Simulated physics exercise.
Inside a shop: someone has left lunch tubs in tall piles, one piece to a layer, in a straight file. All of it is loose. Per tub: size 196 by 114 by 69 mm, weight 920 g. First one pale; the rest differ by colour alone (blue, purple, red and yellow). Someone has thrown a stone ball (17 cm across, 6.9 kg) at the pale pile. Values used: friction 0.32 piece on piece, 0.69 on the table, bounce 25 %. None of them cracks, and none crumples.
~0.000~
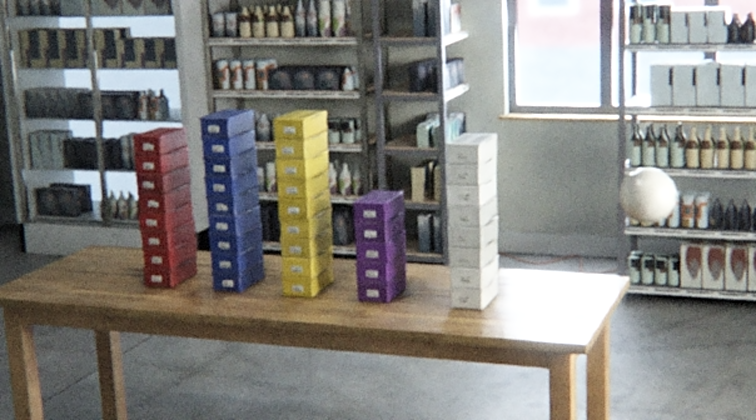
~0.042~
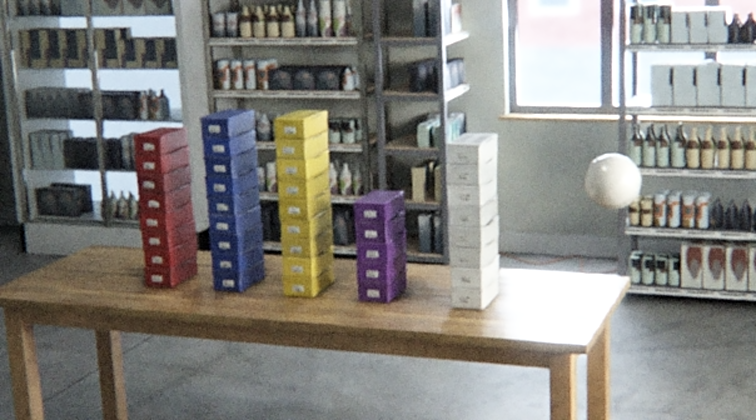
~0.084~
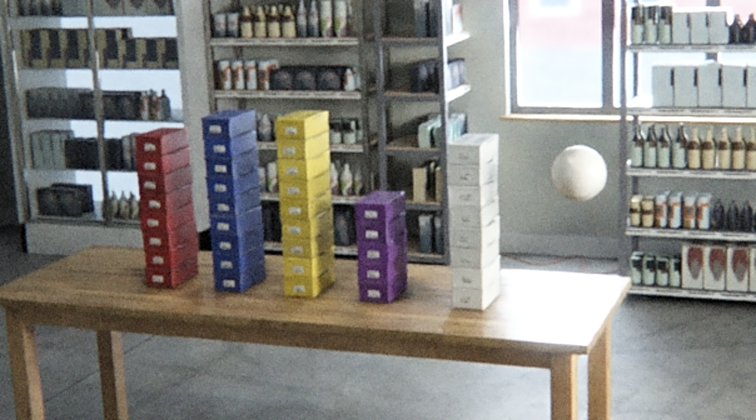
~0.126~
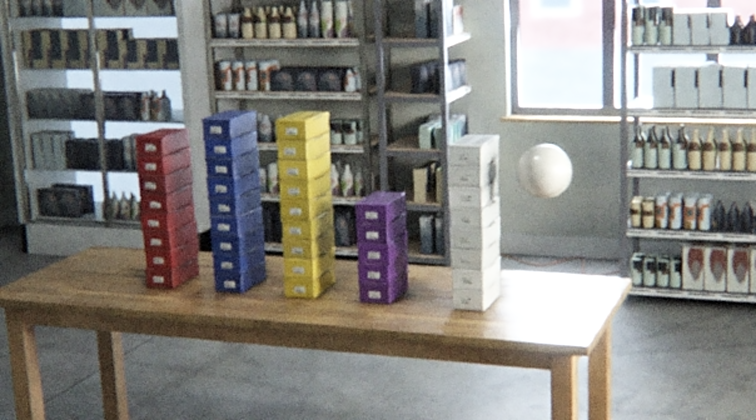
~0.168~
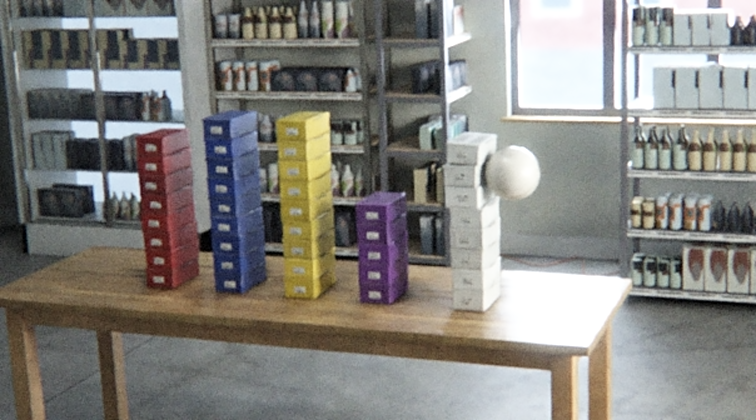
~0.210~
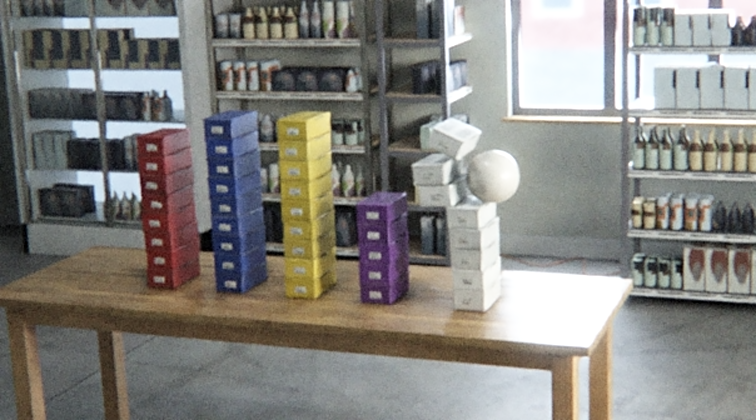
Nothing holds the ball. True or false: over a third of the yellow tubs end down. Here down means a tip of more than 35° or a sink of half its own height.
True.
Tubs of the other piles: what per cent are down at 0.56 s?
By that time it is 5 percent.
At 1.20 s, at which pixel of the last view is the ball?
It should be near pixel (327, 203).
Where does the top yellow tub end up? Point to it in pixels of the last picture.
Somewhere around pixel (270, 215).
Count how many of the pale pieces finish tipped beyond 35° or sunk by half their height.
Count: 7 pale pieces.
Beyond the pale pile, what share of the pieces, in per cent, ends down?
Roughly 80 percent.
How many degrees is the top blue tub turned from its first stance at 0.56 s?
About 0 degrees.
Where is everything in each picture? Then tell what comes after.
In the first frame (each place is the centre of the face we see best), ball (648, 196) 46 cm from contact, 2.9 m/s; top yellow tub (289, 130); top purple tub (369, 213); the others all in place.
Ball (612, 182) 34 cm from contact, 2.8 m/s; top yellow tub (289, 130), in the second frame.
Ball (578, 174) 23 cm from contact, 2.7 m/s; top yellow tub (290, 130), in the third frame.
Ball (544, 172) 12 cm from contact, 2.7 m/s; top yellow tub (291, 131), in the fourth frame.
Ball (513, 174) after contact, 2.3 m/s; top yellow tub (291, 131); the others all in place, in the fifth frame.
Ball (493, 177) after contact, 1.4 m/s; top yellow tub (292, 131); top blue tub (217, 129); the others all in place, in the sixth frame.
By 0.56 s, 7 of the pale pile down; none of the 9 yellow tubs down (1 of 31 in all colours); top yellow tub tilted 32°, 29 mm lower; top purple tub on its side.
By 1.20 s, 7 of the pale pile down; 7 of the 9 yellow tubs down (10 of 31 in all colours); top yellow tub tilted 57°, 26 cm lower; top purple tub on its side.
By 1.90 s, 7 of the pale pile down; 7 of the 9 yellow tubs down (25 of 31 in all colours); top yellow tub tilted 74°, 31 cm lower; top blue tub on its side.
When it is over (2.6 s), 7 of the pale pile down; 7 of the 9 yellow tubs down (25 of 31 in all colours); top yellow tub tilted 74°, 31 cm lower; top purple tub on its side. That is 78 per cent. In pixels of the last frame, middles, top yellow tub near (270, 215), top purple tub near (349, 283).
